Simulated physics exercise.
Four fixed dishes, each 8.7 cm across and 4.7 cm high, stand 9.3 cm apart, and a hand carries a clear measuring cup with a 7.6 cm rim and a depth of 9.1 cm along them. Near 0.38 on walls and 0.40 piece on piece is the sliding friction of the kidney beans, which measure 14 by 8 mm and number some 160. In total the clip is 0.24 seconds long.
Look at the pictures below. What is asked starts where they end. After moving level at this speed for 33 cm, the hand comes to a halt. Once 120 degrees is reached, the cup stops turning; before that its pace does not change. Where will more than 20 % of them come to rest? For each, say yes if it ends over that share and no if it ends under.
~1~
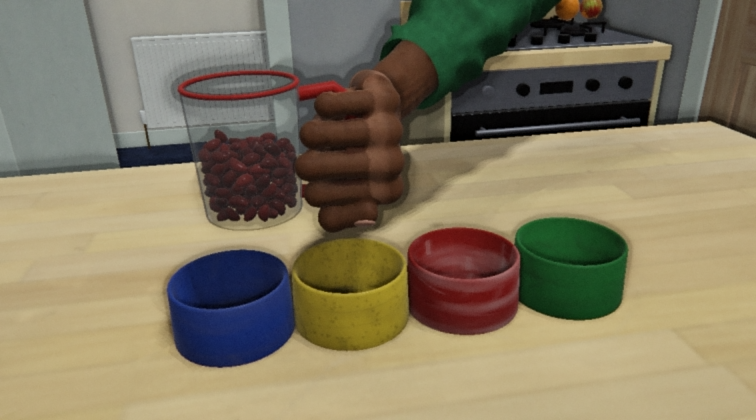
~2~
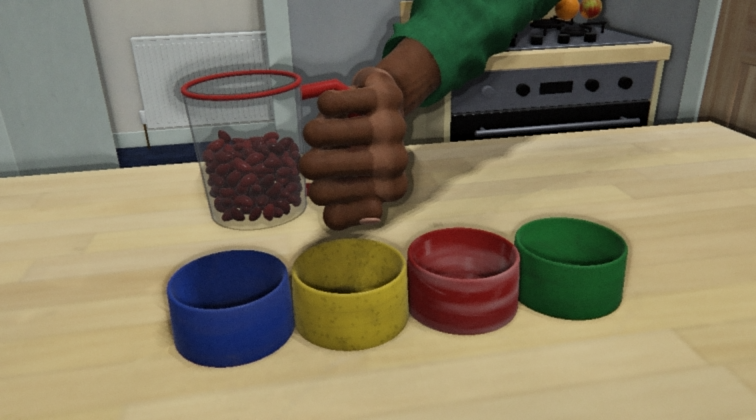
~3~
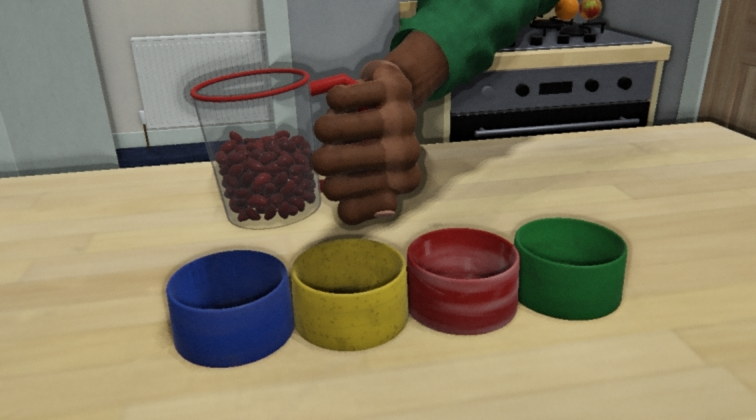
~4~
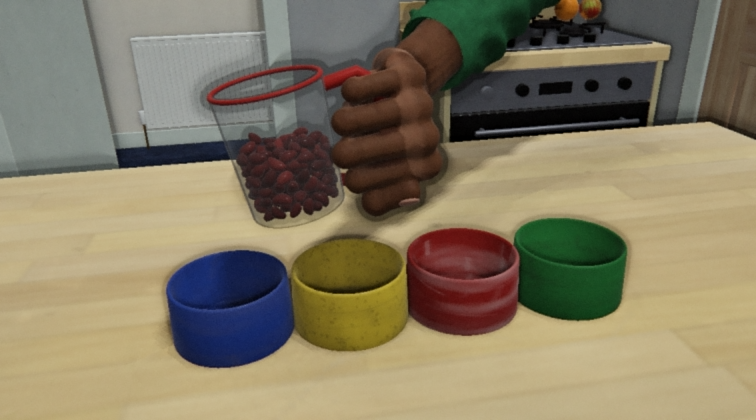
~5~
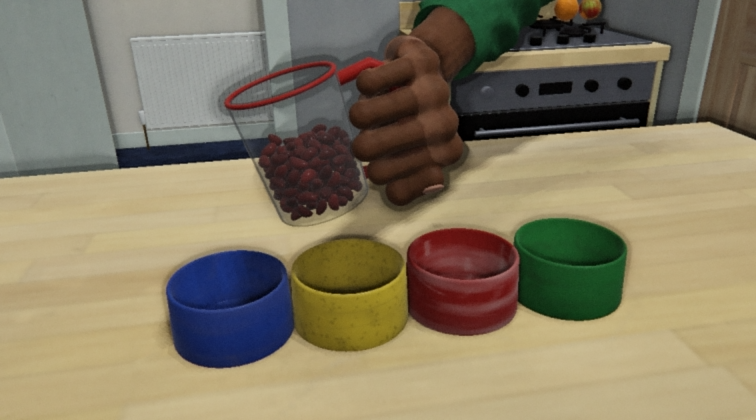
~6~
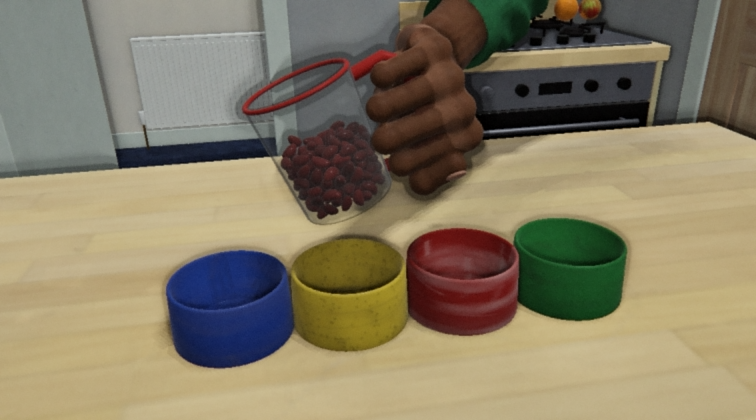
As I see it, red: I'd say it gets a fifth at most; blue: I'd say it gets a fifth at most; green: I'd say it gets more than a fifth; yellow: I'd say it gets a fifth at most; counter: I'd say it gets a fifth at most.
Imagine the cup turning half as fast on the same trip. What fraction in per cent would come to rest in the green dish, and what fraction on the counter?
Then green would get 100 and the counter 0.
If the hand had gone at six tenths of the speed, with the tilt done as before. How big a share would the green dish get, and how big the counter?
In that case: Green 0, and counter 0.
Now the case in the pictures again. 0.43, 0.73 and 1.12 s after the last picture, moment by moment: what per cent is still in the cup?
Approx. 100 / 95 / 20 percent.
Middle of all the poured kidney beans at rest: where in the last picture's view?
Roughly pixel (568, 268).
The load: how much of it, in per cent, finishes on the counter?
Near 5 percent, roughly speaking.
Then, 0.43 s after the last picture, tilt 72 degrees; cup holds 100 %.
Then, 0.73 s after the last picture, tilt 107 degrees; cup holds 95 %.
Then, 1.12 s after the last picture, tilt 120 degrees; cup holds 20 %, green 70 %.
In the end, red 0 %, blue 0 %, green 95 %, yellow 0 %, counter 5 %.
